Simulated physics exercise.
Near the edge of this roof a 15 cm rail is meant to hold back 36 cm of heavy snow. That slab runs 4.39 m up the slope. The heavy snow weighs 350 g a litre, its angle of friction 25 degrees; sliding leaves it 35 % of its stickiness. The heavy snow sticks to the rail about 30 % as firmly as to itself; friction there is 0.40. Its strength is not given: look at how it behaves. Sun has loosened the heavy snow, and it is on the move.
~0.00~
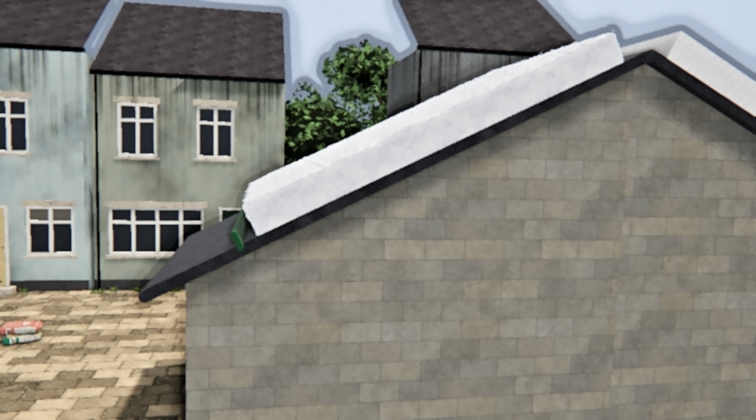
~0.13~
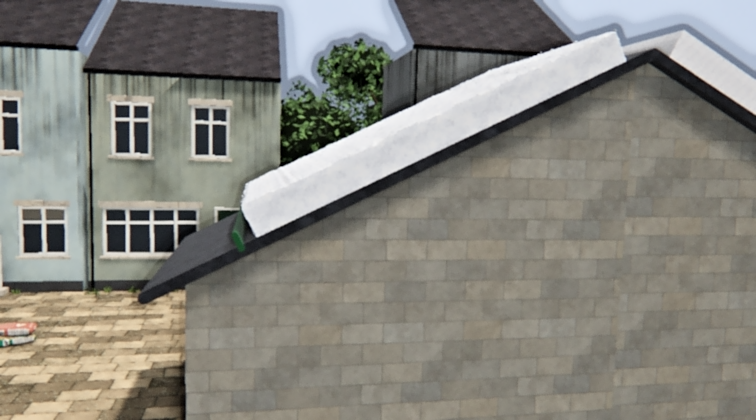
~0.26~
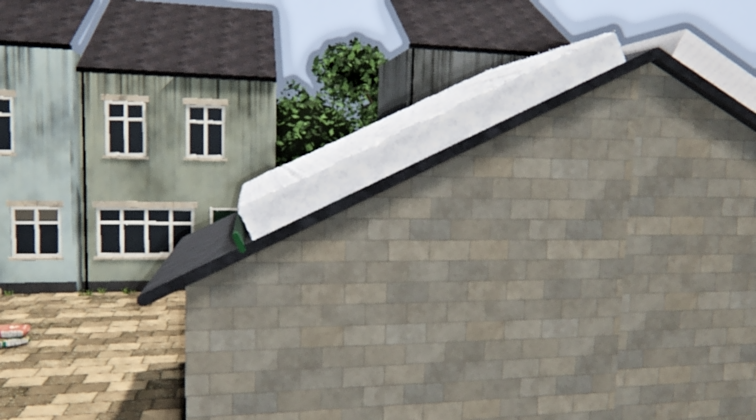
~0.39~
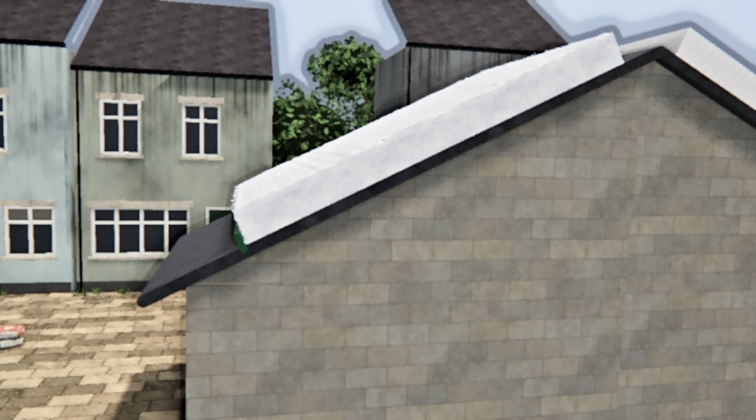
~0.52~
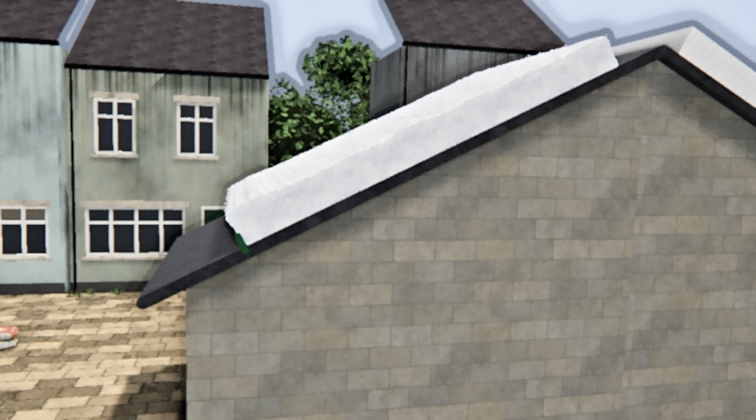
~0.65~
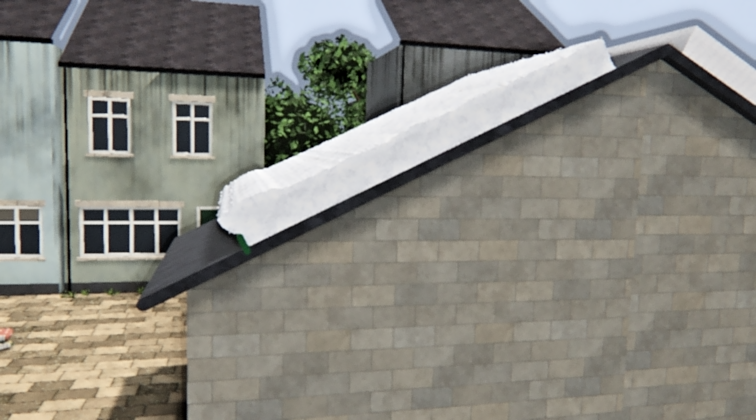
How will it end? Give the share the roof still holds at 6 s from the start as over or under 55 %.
Expect over 55 %.
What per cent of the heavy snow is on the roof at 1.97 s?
Some 90 per cent.
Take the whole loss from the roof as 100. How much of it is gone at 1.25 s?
Some 0 per cent.
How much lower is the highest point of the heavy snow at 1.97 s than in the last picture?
Some 0.4 m.
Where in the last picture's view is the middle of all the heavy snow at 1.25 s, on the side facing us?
At about (387, 158).
After 1.25 s, 100 % of the snow is on the roof.
After 1.97 s, 90 % of the snow is on the roof.
After 2.68 s, 83 % of the snow is on the roof.
After 3.40 s, 73 % of the snow is on the roof.
After 6.00 s, at the end, 73 % of the snow is on the roof.
